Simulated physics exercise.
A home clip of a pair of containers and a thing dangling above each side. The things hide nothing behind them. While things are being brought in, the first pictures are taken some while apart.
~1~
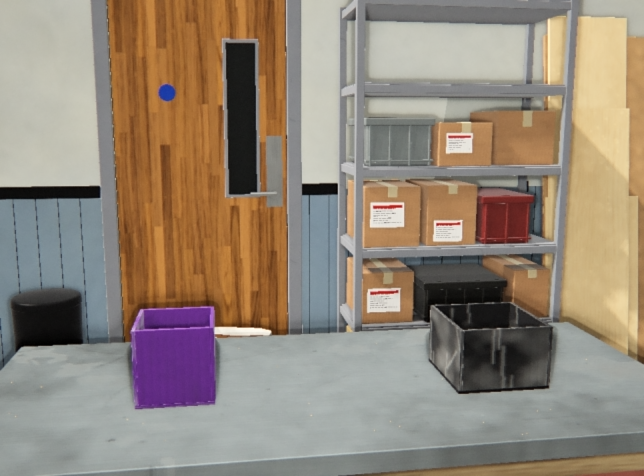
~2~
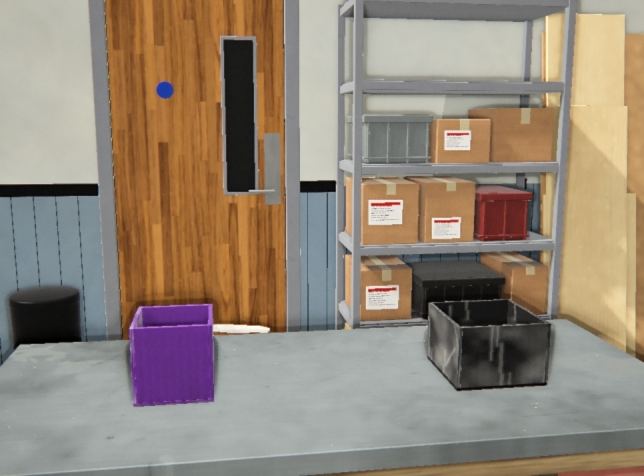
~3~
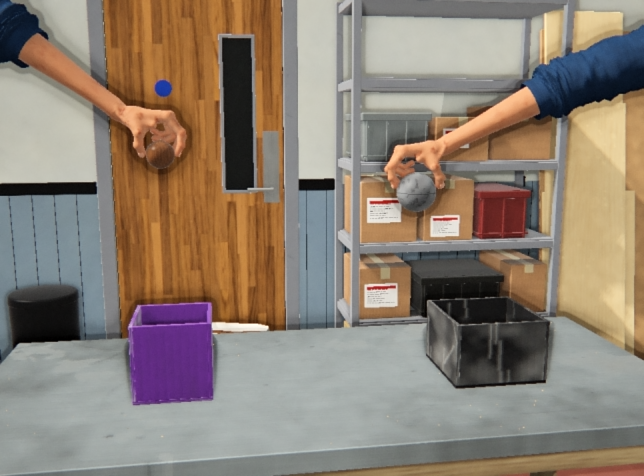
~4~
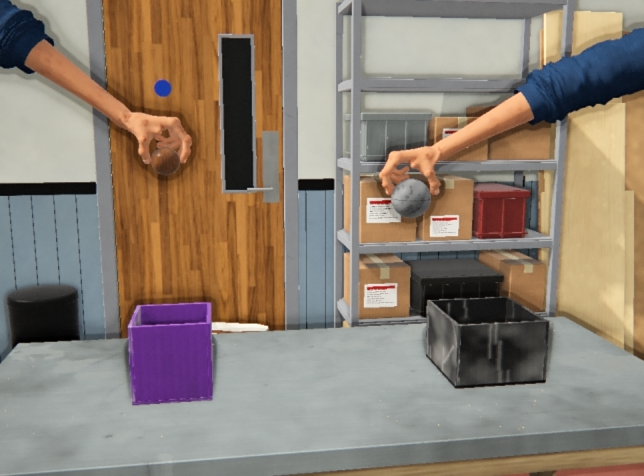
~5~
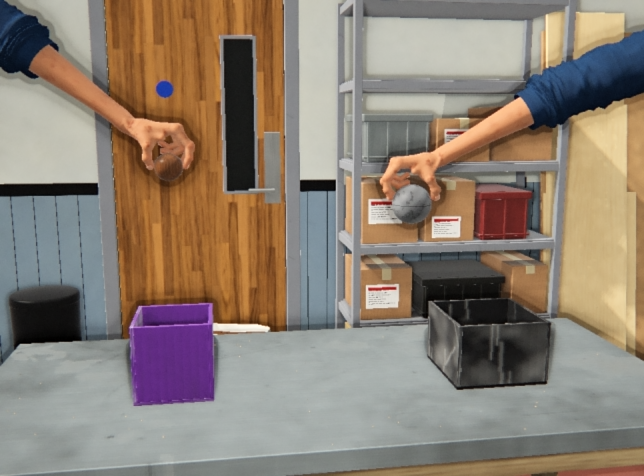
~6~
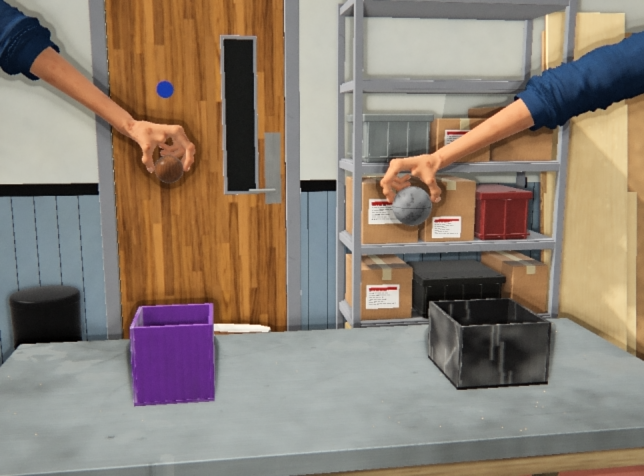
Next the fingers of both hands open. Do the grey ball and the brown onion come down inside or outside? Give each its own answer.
As for where they come down: The grey ball ends up outside; the brown onion ends up inside.
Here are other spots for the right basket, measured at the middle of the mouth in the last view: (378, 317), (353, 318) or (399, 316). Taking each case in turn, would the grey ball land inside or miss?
Falls in; stays out; falls in.
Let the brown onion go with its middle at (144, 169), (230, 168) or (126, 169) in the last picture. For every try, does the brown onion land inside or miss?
Okay, so it makes it in, then it stays out, and then it stays out.
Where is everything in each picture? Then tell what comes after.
In the first frame, left basket (177, 355).
In the second frame, right basket (485, 342).
In the third frame, still on the way; grey ball (416, 192); left basket (174, 351).
In the fourth frame, still on the way; brown onion (166, 161); right basket (484, 340).
In the fifth frame, still on the way; grey ball (412, 204); left basket (175, 352).
In the sixth frame, in place, still held; grey ball (412, 206); brown onion (169, 169); right basket (486, 341).
Then, 0.20 s after the last picture, grey ball falling near (411, 260); brown onion falling near (171, 227).
Then, 0.32 s after the last picture, grey ball down below near (409, 358); brown onion falling near (176, 341).
At rest, the grey ball misses, near (409, 357); the brown onion lands inside, near (177, 373).
